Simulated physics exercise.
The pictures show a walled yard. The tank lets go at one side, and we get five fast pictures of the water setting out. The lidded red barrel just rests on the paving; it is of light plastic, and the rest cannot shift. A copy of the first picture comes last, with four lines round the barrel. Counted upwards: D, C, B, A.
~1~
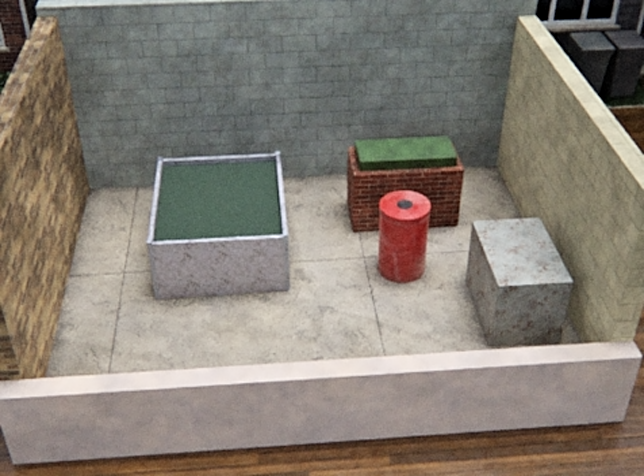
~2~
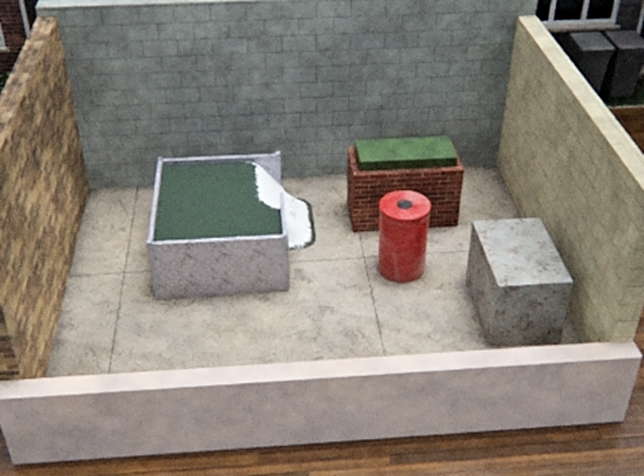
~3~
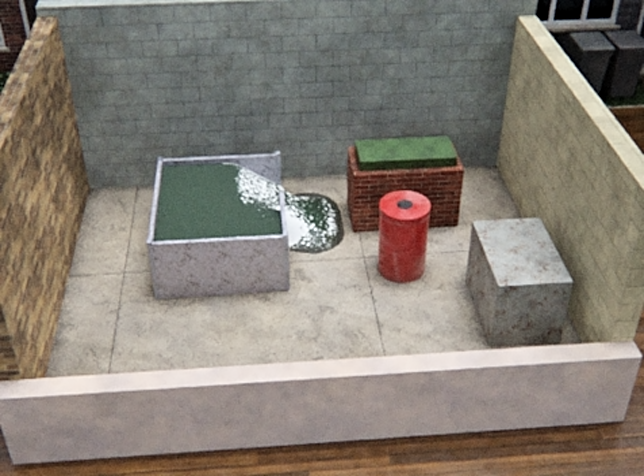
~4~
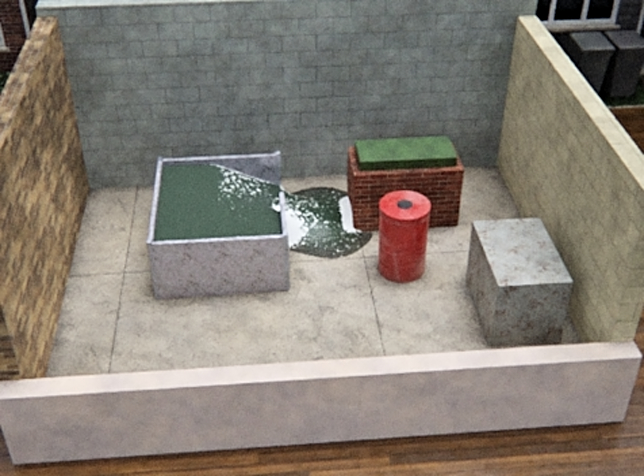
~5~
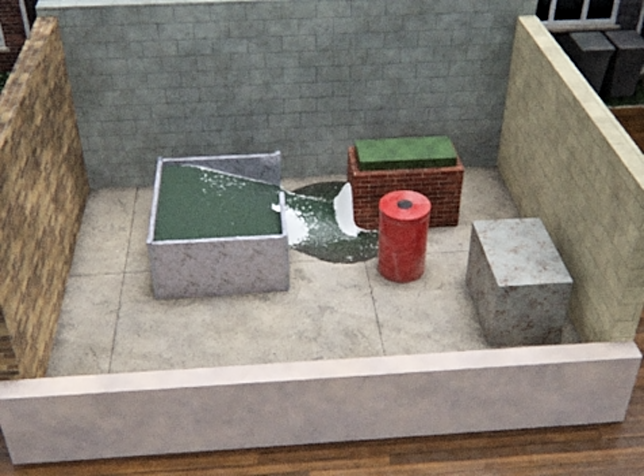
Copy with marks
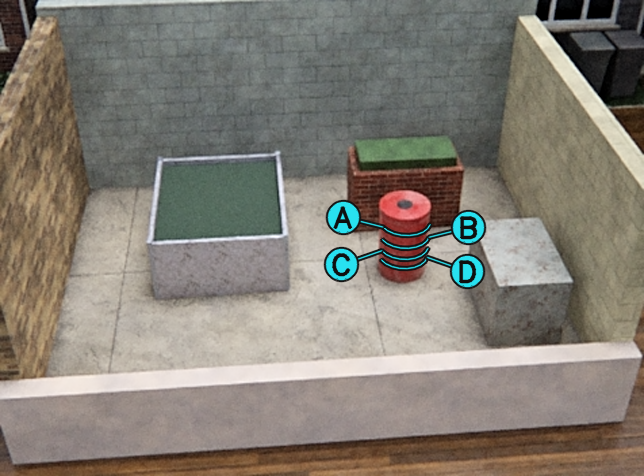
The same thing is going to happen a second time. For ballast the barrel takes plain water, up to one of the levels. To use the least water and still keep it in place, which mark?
The answer is line D.
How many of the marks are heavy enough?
All four.
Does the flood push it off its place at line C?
No, that is safe.
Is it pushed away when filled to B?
No.
In cyan, A at (409, 235); B at (408, 248); C at (407, 259); D at (407, 268); from the bottom up D, C, B, A.
For line A, it does not move.
For line B, it does not move.
For line C, it does not move.
For line D, it does not move.
